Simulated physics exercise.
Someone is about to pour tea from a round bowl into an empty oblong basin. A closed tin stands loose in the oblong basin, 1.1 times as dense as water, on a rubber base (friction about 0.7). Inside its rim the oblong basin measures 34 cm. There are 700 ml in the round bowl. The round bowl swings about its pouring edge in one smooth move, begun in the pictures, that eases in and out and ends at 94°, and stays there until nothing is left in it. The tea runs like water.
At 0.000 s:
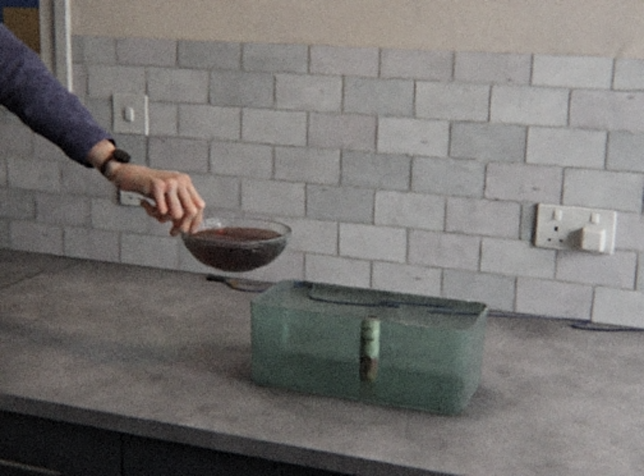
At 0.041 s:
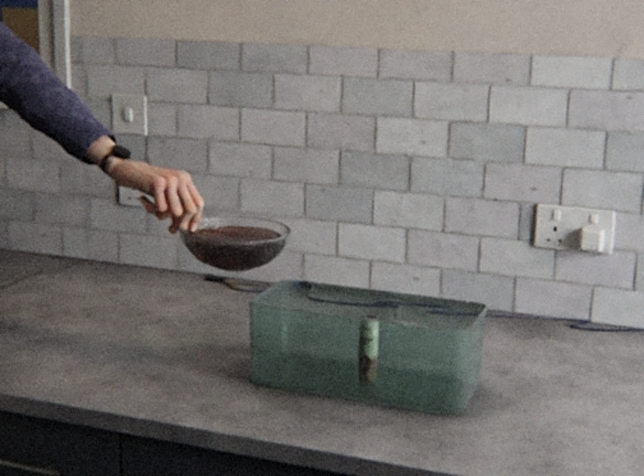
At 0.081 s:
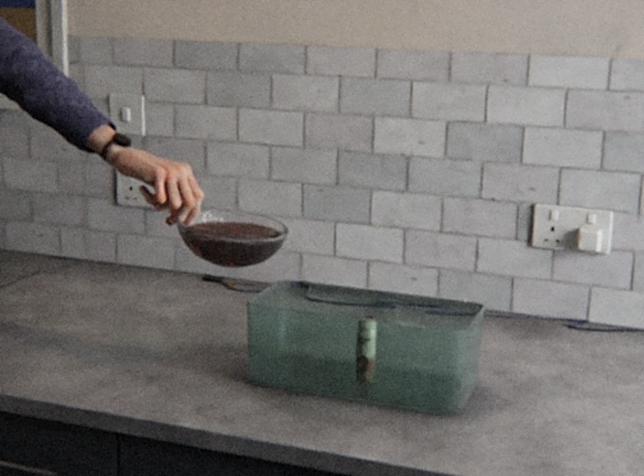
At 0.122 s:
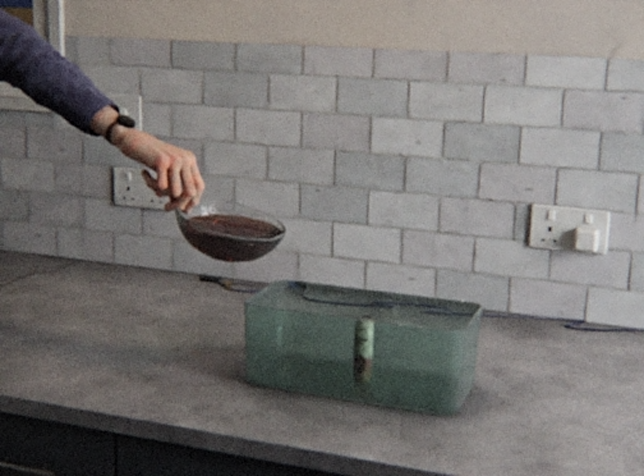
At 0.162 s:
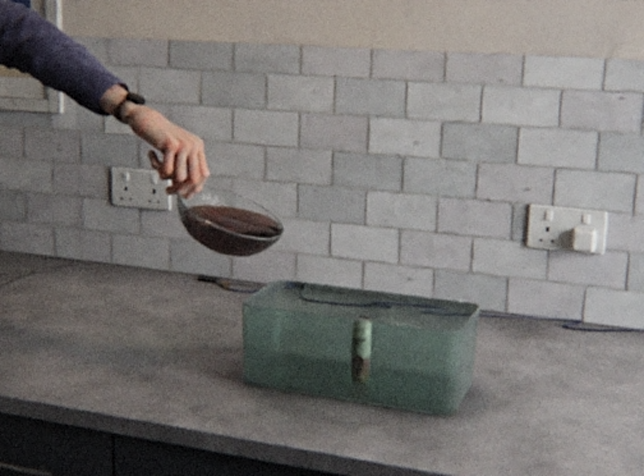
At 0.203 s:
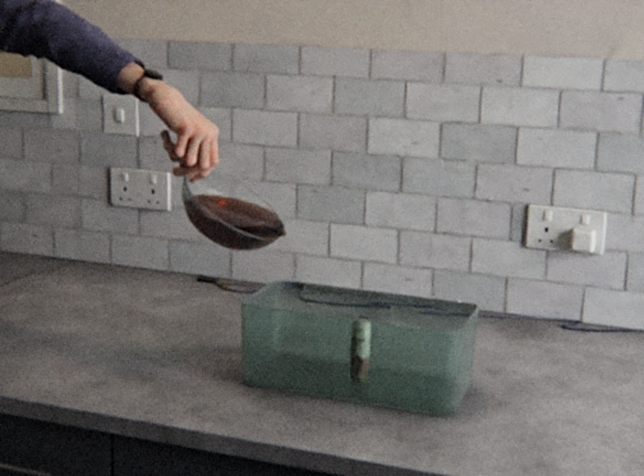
A hand tilting a round glass bowl of dark liquid to the right above a green oblong basin with a tin inside.
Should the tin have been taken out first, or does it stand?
It falls.
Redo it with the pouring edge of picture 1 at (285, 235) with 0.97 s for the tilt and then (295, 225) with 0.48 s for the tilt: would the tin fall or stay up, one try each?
First it stays up; then it falls.
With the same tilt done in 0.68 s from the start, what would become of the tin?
The tin falls.
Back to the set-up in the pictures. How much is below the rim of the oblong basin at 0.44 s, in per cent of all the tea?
About 18 per cent.
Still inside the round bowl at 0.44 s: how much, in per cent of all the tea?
About 14 per cent.
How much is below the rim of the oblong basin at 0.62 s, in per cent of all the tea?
About 98 per cent.
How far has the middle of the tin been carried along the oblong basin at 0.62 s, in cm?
About 3 cm.
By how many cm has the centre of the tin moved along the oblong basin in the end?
Some 8.5 cm.
Then, 0.44 s in, the tilt is 90° and 14 per cent is still to pour; the tin stands where it began.
Then, 0.62 s in, the tilt is 94° and 0 per cent is still to pour; the tin leans 26°.
Then, 0.81 s in, the tilt is 94° and 0 per cent is still to pour; the tin lies on its side.
Then, 1.01 s in, the tilt is 94° and 0 per cent is still to pour; the tin lies on its side.
Finally, the tin lies on its side.
